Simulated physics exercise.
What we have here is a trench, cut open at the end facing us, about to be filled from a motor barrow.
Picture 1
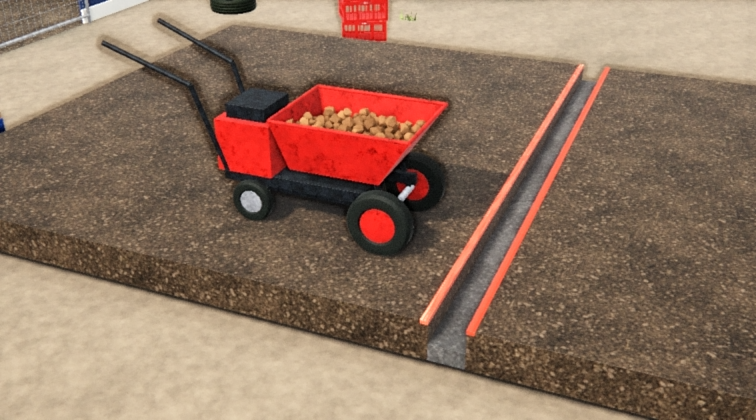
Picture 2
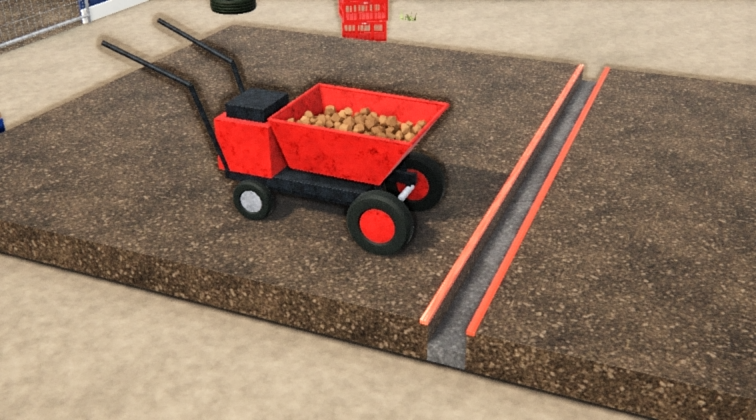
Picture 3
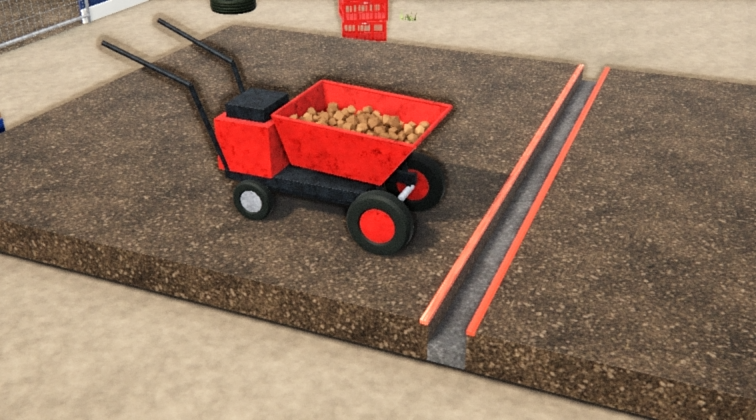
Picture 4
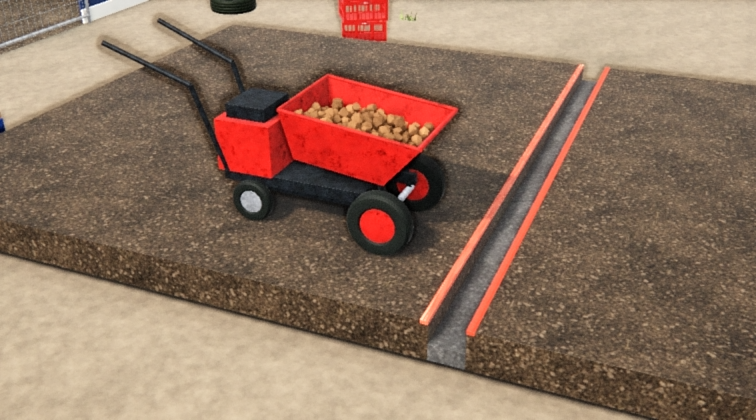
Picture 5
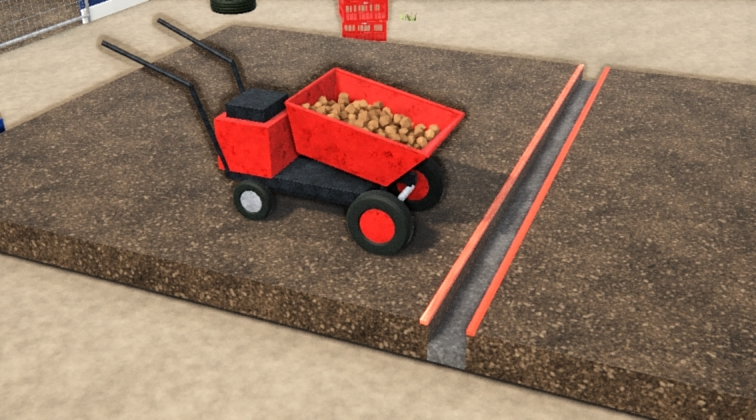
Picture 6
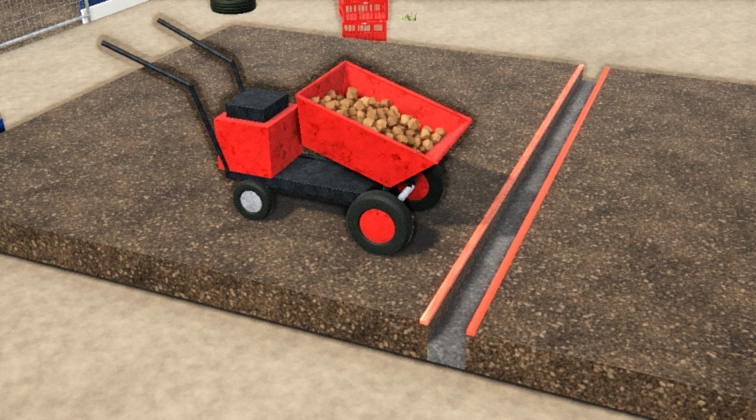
A red motor barrow loaded with brown lumps stood still beside a narrow trench edged with orange strips, while its skip, level at first, slowly tilted forward to the right, its back end rising.
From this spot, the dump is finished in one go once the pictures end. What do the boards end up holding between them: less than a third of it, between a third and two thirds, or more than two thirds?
Okay, so the amount in the trench ends inside the middle band of one-third to two-thirds.
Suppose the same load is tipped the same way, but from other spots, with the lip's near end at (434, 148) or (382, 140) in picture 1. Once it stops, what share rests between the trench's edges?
Result: Try 1 = 0 %, try 2 = 60 %.
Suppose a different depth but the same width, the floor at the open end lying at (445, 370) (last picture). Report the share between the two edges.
The share would be roughly 50 per cent.
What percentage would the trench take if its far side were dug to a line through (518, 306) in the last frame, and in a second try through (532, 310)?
You'd get 90 in a hundred the first time and 100 in a hundred the second.
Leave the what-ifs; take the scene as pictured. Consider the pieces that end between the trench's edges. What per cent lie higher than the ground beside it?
Roughly 25 percent of them.
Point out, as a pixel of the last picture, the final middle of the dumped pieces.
Close to (513, 250) in the last picture.
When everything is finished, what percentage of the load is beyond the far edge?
That share comes out near 50 in a hundred.
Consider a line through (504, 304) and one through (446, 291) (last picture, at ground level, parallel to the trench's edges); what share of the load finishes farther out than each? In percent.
Close to 40 and 100 per cent respectively.
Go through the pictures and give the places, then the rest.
The first picture shows lip of the skip (409, 144), level; top of the load (348, 123), clay clods; first edge of the trench (443, 290); far edge (487, 300), the trench under half as wide as the skip, and about half as deep as wide.
The second picture shows lip of the skip (410, 145), level; top of the load (339, 127).
The third picture shows lip of the skip (414, 147), tipped barely; top of the load (342, 125).
The fourth picture shows lip of the skip (420, 150), tipped a little; top of the load (337, 119).
The fifth picture shows lip of the skip (427, 155), tipped a little; top of the load (335, 118).
The sixth picture shows lip of the skip (436, 162), tipped clearly; top of the load (343, 114); first edge of the trench (443, 290); far edge (487, 300).
Just after the last frame, skip tipped steeply; every one in the skip.
A moment on, skip tipped right over; the larger part in the skip; about a tenth in or heaped over the trench; about a tenth beyond it; just a few falling.
Further on, skip tipped right over; roughly a quarter in the skip; roughly a quarter in or heaped over the trench; roughly half beyond it.
When it is over, skip tipped right over; about a tenth in the skip; roughly half in or heaped over the trench; roughly half beyond it.
